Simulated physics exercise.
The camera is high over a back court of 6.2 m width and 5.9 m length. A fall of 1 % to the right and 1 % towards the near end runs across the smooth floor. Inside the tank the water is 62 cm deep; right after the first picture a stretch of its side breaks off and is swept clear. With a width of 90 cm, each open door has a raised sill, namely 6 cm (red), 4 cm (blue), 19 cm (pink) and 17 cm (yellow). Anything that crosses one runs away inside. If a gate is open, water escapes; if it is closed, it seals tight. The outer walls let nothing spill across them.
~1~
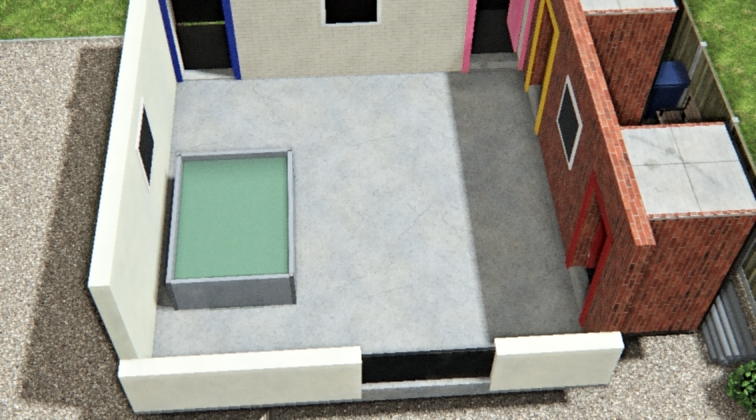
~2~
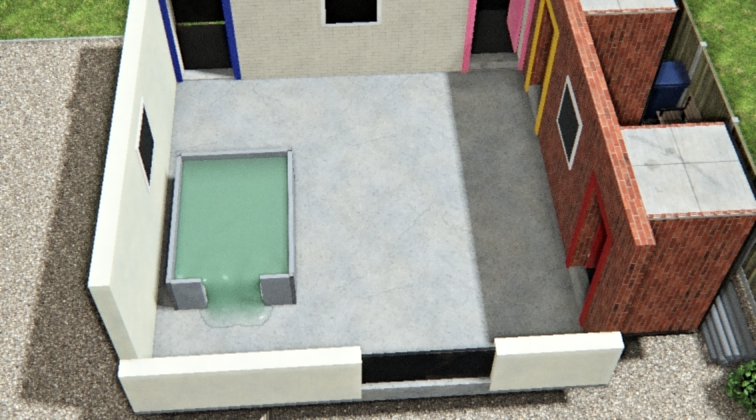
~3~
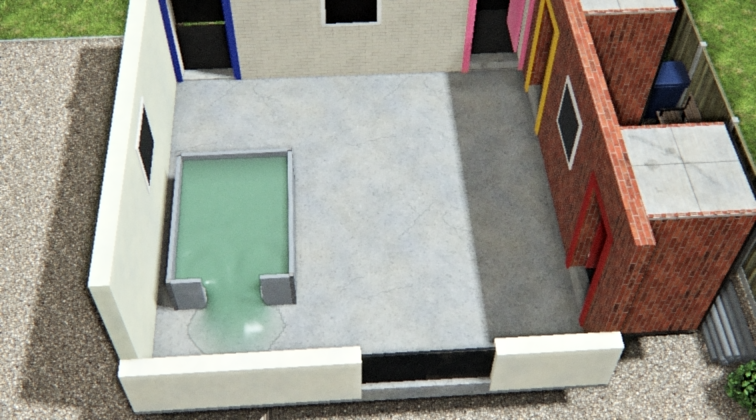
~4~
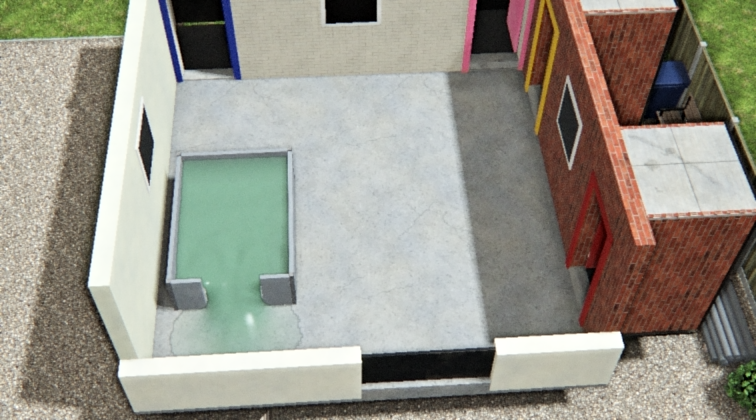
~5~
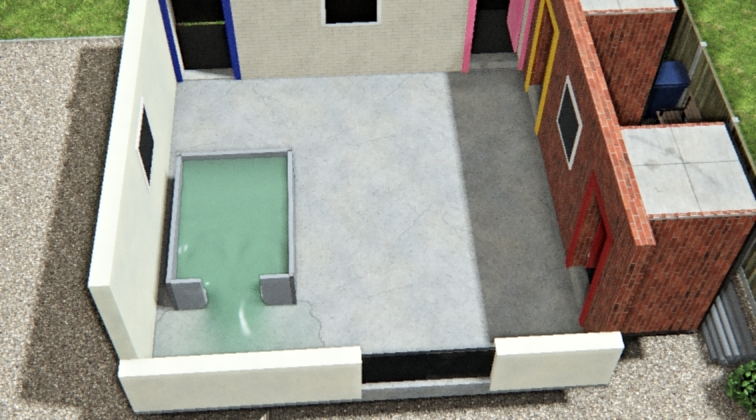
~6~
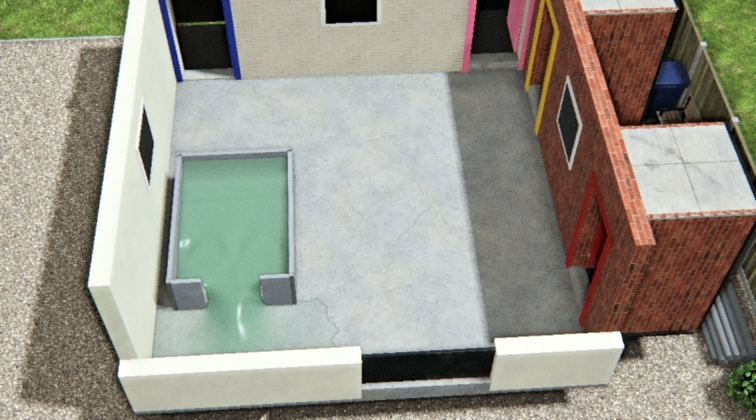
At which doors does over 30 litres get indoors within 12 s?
One by one: At the red door the water let in will surpass the limit; at the blue door the water let in will surpass the limit; at the pink door the water let in will remain short of the limit; at the yellow door the water let in will remain short of the limit.
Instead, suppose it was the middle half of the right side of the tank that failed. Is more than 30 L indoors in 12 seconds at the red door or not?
Well, at red it would be too much.
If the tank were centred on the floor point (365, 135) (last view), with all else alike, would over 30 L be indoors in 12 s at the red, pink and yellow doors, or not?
Against that limit: Red above, pink under, yellow not over.
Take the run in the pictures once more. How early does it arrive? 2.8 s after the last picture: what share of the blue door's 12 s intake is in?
Share by then: ~ 5 %.
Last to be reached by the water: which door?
The answer is the pink door.
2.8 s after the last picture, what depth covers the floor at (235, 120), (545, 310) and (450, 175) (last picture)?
Roughly 1, 6, 0 cm.
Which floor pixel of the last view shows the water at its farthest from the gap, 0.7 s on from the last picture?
Point: Roughly (450, 369).
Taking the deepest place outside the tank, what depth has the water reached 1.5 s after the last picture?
Around 40 centimetres.
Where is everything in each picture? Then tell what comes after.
In the first picture, still water, 62 cm deep, in the tank at (233, 215).
In the second picture, the front is at (265, 315), 0.5 m from the gap at (234, 294); 0.2 m2 of floor is under water; 62 cm left at the back of the tank.
In the third picture, water pours out at (234, 296) and has run 0.9 m, to (252, 352); typically 10 cm deep outside, 62 cm at the tank's back.
In the fourth picture, the front is at a hidden place, 1.3 m from the gap at (234, 296); 1.6 m2 of floor is under water; 62 cm left at the back of the tank.
In the fifth picture, the front is at a hidden place, 1.6 m from the gap at (234, 296); 2.2 m2 of floor is under water; 61 cm left at the back of the tank.
In the sixth picture, the front is at a hidden place, 1.7 m from the gap at (234, 296); 2.5 m2 of floor is under water; 56 cm left at the back of the tank.
Then, 0.7 s after the last picture water covers 10 % of the floor and is deepest (47 cm) near (151, 385); red door not reached, blue door not reached, pink door not reached, yellow door not reached.
Then, 1.5 s after the last picture water covers 25 % of the floor and is deepest (40 cm) near (230, 369); red door not reached, blue door not reached, pink door not reached, yellow door not reached.
Then, 2.8 s after the last picture water covers 50 % of the floor and is deepest (28 cm) near (243, 368); red door 16 cm at the sill, 28 L in, blue door 3 cm at the sill, 5 L in, pink door not reached, yellow door not reached.
Then, 6.3 s after the last picture water covers 75 % of the floor and is deepest (19 cm) near (243, 380); red door 13 cm at the sill, 148 L in, blue door 8 cm at the sill, 94 L in, pink door 9 cm at the sill, 0 L in, yellow door 5 cm at the sill, 0 L in.
Then, 11.3 s after the last picture water covers 90 % of the floor and is deepest (12 cm) near (243, 380); red door 9 cm at the sill, 214 L in, blue door 3 cm at the sill, 112 L in, pink door 7 cm at the sill, 0 L in, yellow door 8 cm at the sill, 0 L in.
